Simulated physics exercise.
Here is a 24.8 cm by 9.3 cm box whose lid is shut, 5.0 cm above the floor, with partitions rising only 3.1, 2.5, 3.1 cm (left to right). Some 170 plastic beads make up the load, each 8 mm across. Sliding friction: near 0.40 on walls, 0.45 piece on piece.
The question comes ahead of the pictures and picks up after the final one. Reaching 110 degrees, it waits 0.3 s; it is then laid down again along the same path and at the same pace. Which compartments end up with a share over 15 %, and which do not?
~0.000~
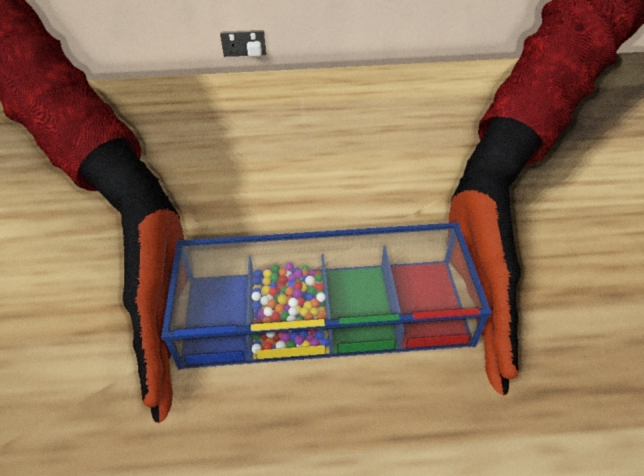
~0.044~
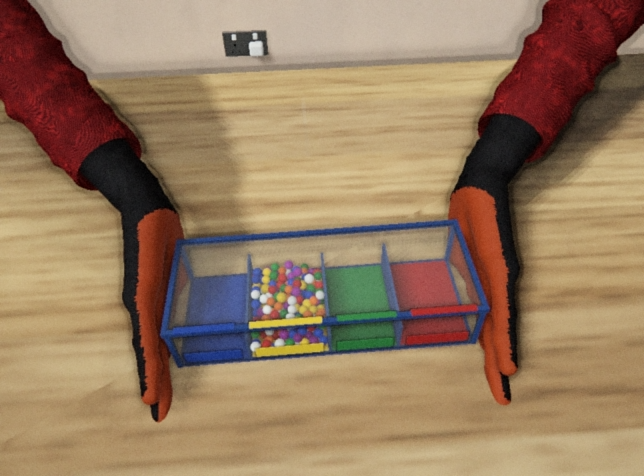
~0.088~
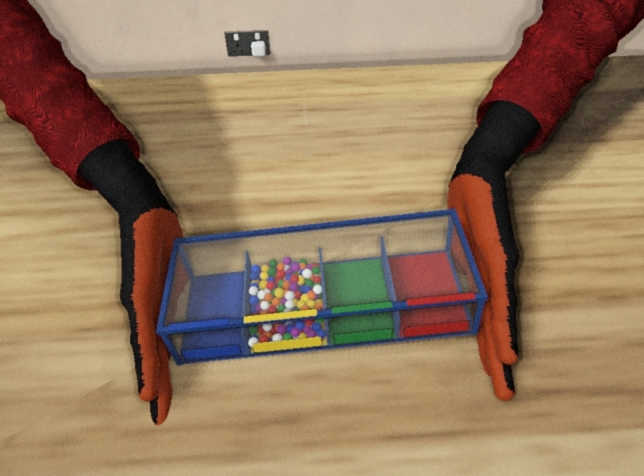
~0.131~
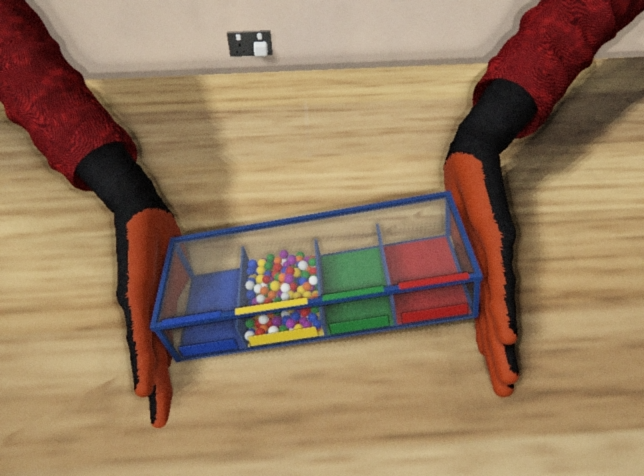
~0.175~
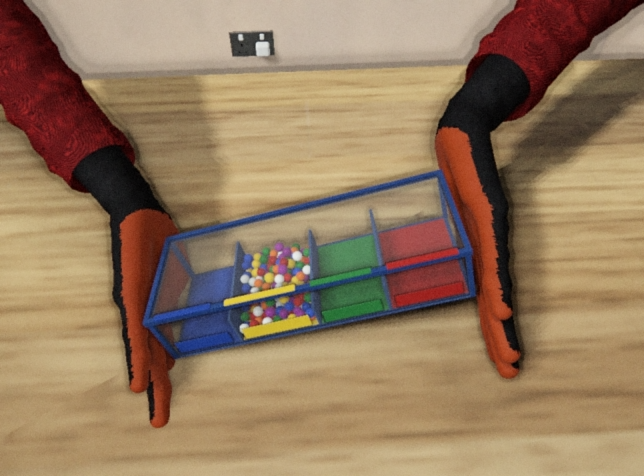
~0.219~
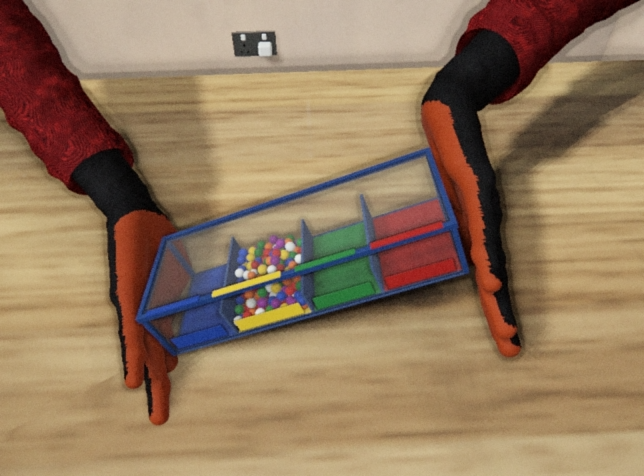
Red not over, blue over, green not over, yellow over.
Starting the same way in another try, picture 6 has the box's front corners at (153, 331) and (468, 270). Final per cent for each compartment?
Red 0; blue 85; green 0; yellow 15.
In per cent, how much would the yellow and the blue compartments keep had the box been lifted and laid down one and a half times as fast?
Yellow = 15 %; blue = 85 %.
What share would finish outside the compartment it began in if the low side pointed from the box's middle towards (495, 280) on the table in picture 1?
100 %.
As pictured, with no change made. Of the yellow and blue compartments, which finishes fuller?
The blue compartment ends up with more.
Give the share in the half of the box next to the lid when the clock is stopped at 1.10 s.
I'd say around 70 percent of the pieces.
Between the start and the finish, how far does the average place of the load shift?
The balance point ends up some 5.0 centimetres from where it began.
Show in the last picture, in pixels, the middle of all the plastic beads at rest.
About (234, 295).
Then, at 1.10 s, tilt 110 degrees; blue 50 %, yellow 50 %.
Then, at 1.69 s, tilt 58 degrees; blue 60 %, yellow 40 %.
Then, at 2.33 s, tilt 0 degrees; blue 65 %, yellow 35 %.
By 2.8 s all is still; red 0 %, blue 65 %, green 0 %, yellow 35 %.
